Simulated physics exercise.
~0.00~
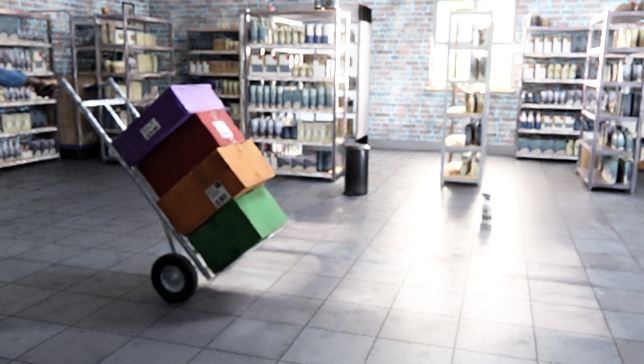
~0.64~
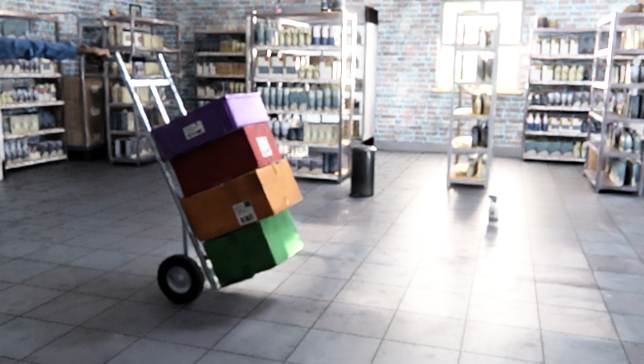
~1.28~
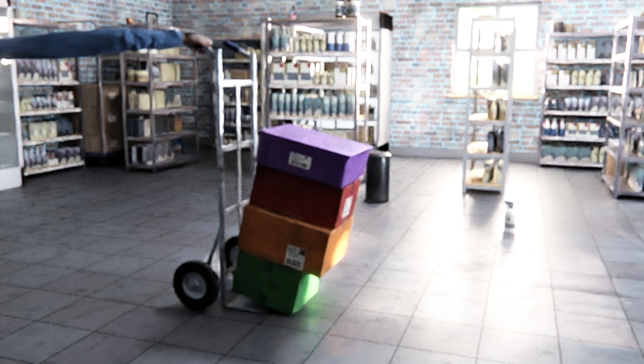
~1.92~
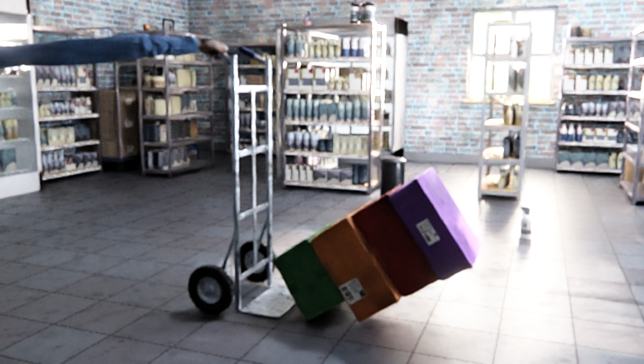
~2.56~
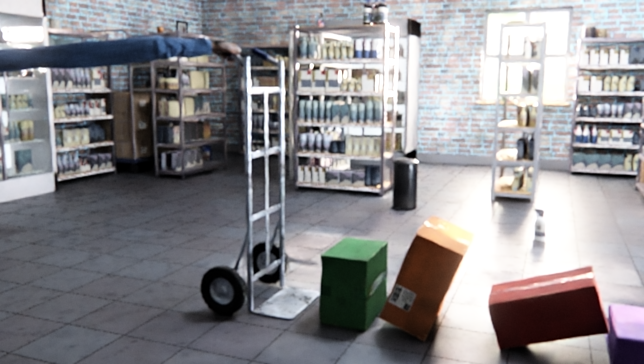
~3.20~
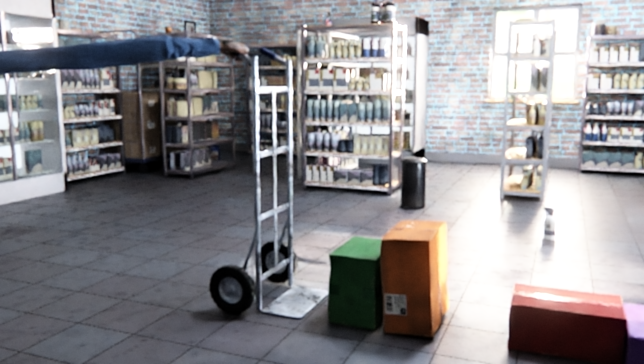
A hand truck tips upright and its four stacked colorful boxes topple forward onto the floor.
